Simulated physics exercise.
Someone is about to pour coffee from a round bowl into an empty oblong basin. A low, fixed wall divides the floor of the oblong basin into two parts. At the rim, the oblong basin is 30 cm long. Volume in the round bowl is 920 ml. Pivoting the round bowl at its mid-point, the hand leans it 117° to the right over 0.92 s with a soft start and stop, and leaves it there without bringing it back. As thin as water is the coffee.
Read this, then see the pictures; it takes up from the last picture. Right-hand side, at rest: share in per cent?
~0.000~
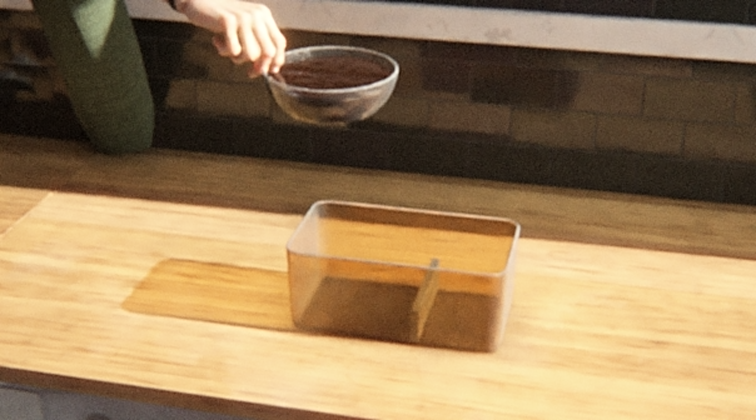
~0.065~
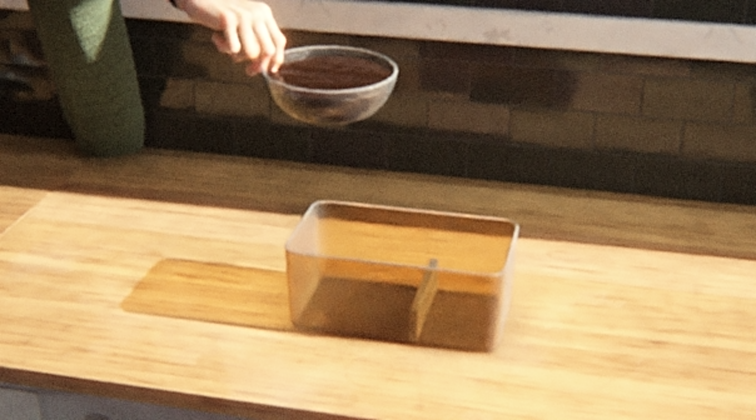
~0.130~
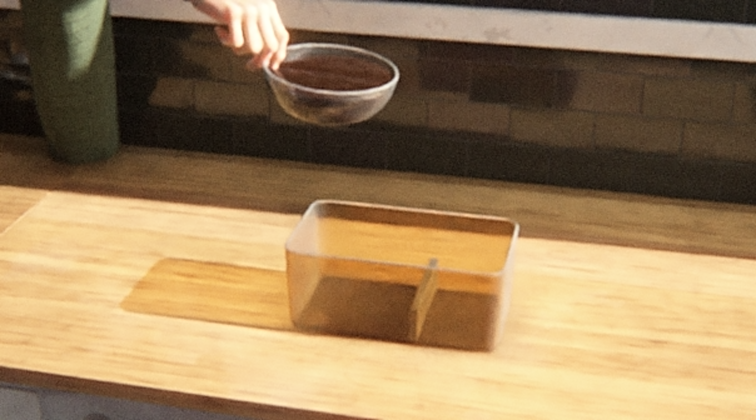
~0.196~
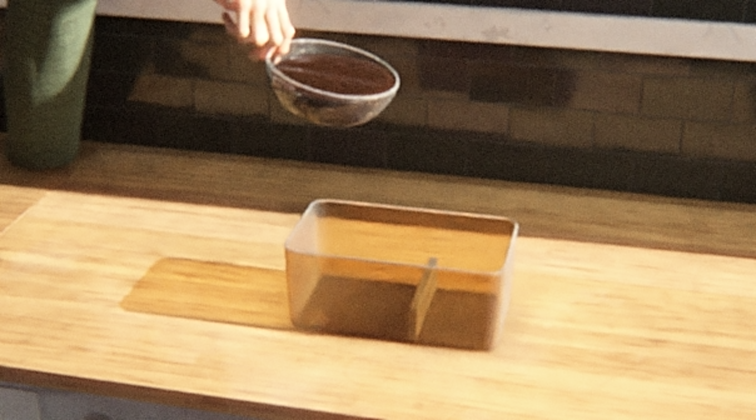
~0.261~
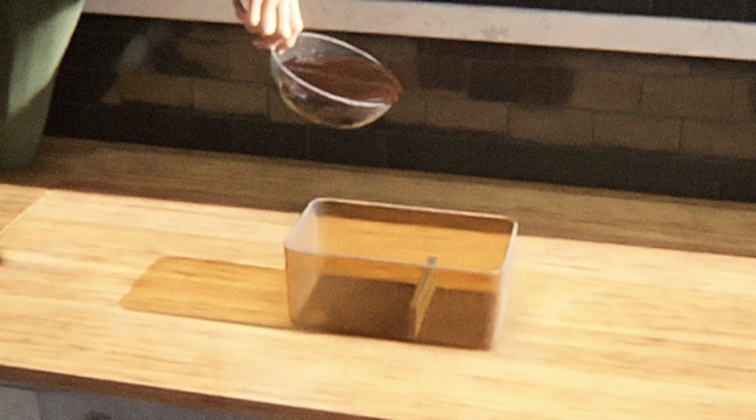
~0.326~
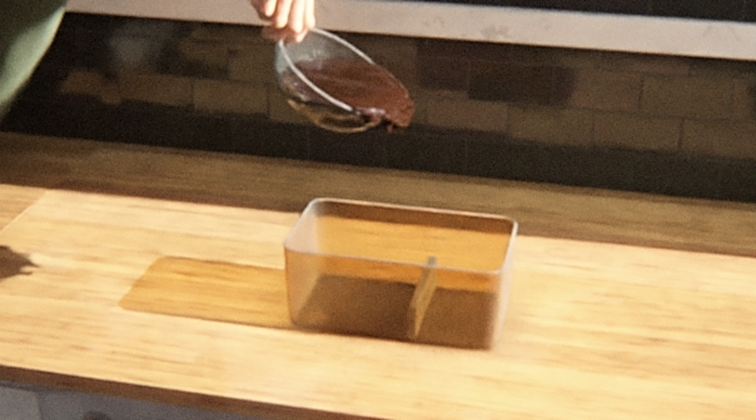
55 per cent.
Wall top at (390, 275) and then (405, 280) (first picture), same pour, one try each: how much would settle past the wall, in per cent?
I'd say 85 percent on the first go, 75 percent on the next.
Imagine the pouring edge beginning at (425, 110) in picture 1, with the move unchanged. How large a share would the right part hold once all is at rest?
Result then: Approx. 70 %.
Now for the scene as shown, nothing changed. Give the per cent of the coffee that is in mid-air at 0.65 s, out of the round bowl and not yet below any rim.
About 36 per cent.
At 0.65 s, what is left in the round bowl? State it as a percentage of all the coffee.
At that time about 4 in a hundred parts are still held.
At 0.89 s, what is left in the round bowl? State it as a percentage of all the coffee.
Close to 0 in a hundred.
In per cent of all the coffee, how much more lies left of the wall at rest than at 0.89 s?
That is roughly 8 in a hundred of the whole.
After 0.65 s the tilt is 94° and 4 per cent is still to pour, 3 is left of the wall and 56 right of it.
After 0.89 s the tilt is 117° and 0 per cent is still to pour, 34 is left of the wall and 57 right of it.
After 1.15 s the tilt is 117° and 0 per cent is still to pour, 41 is left of the wall and 56 right of it.
After 1.42 s the tilt is 117° and 0 per cent is still to pour, 42 is left of the wall and 55 right of it.
In the end 42 per cent lies left of the wall, 55 right of it and 3 outside.
